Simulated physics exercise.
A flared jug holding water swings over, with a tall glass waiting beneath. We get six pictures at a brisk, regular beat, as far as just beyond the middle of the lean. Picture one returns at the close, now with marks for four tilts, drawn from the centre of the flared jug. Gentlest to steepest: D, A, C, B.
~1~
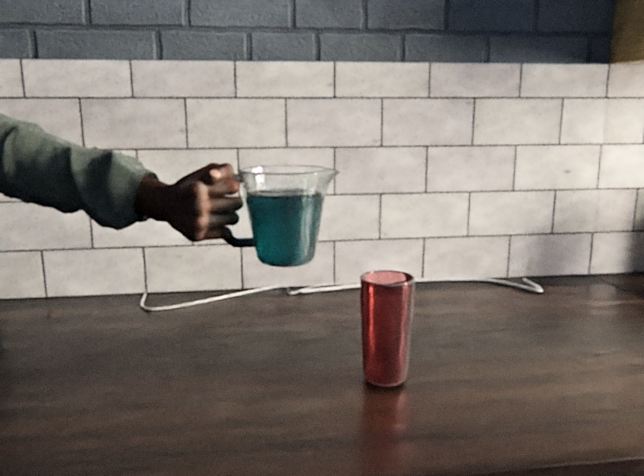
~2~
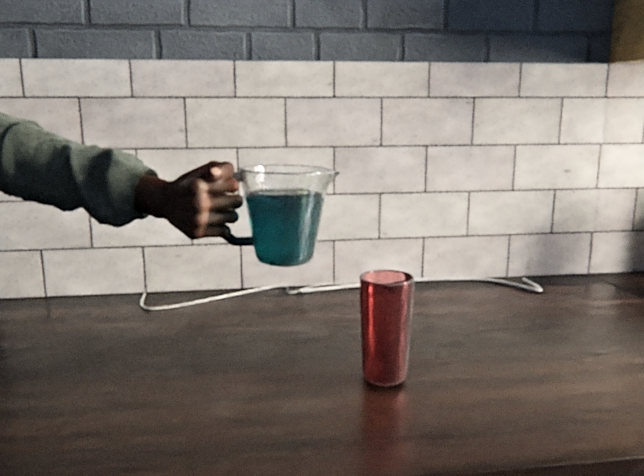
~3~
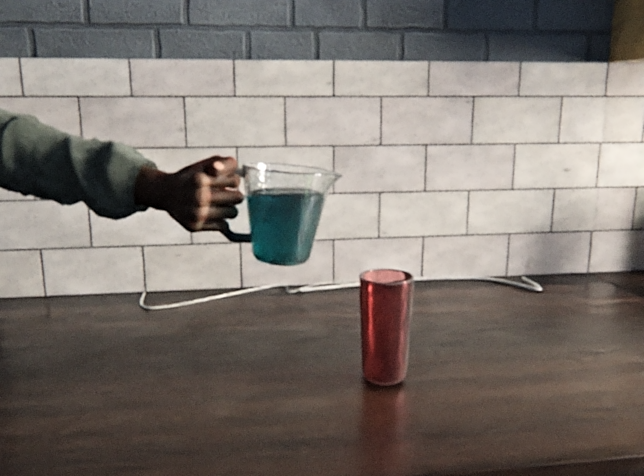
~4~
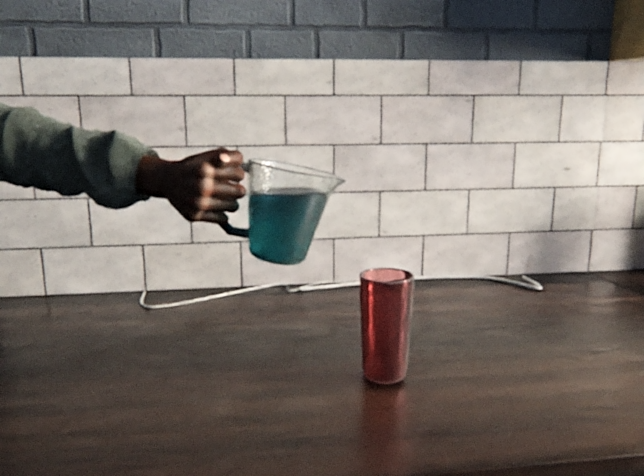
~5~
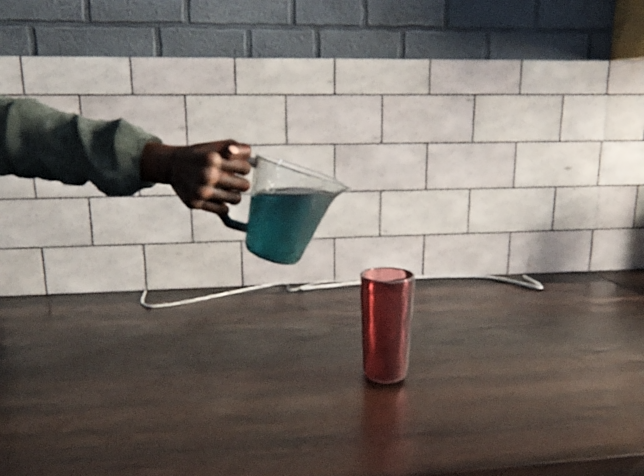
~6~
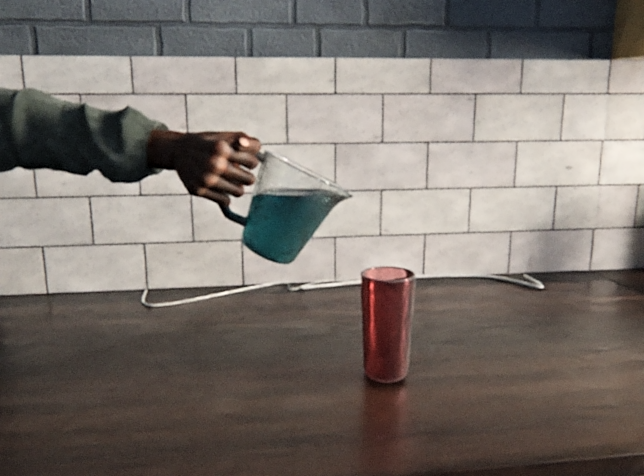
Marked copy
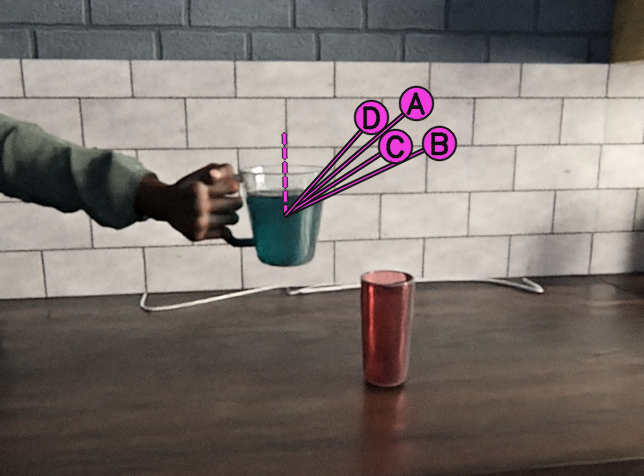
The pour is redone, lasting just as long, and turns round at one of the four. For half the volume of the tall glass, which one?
Mark C.
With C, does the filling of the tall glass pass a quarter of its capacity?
Yes, it does.
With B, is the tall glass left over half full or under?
Over half.
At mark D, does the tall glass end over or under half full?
Under half.
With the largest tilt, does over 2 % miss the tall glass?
No, it does not.
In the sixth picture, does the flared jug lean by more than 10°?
Yes.
On the marked copy, A at (403, 114); B at (424, 150); C at (379, 154); D at (361, 131).
If A is chosen, the tall glass ends with about 34 % of what it can hold.
If B is chosen, the tall glass ends with about 70 % of what it can hold.
If C is chosen, the tall glass ends with about 51 % of what it can hold.
If D is chosen, the tall glass ends with about 20 % of what it can hold.
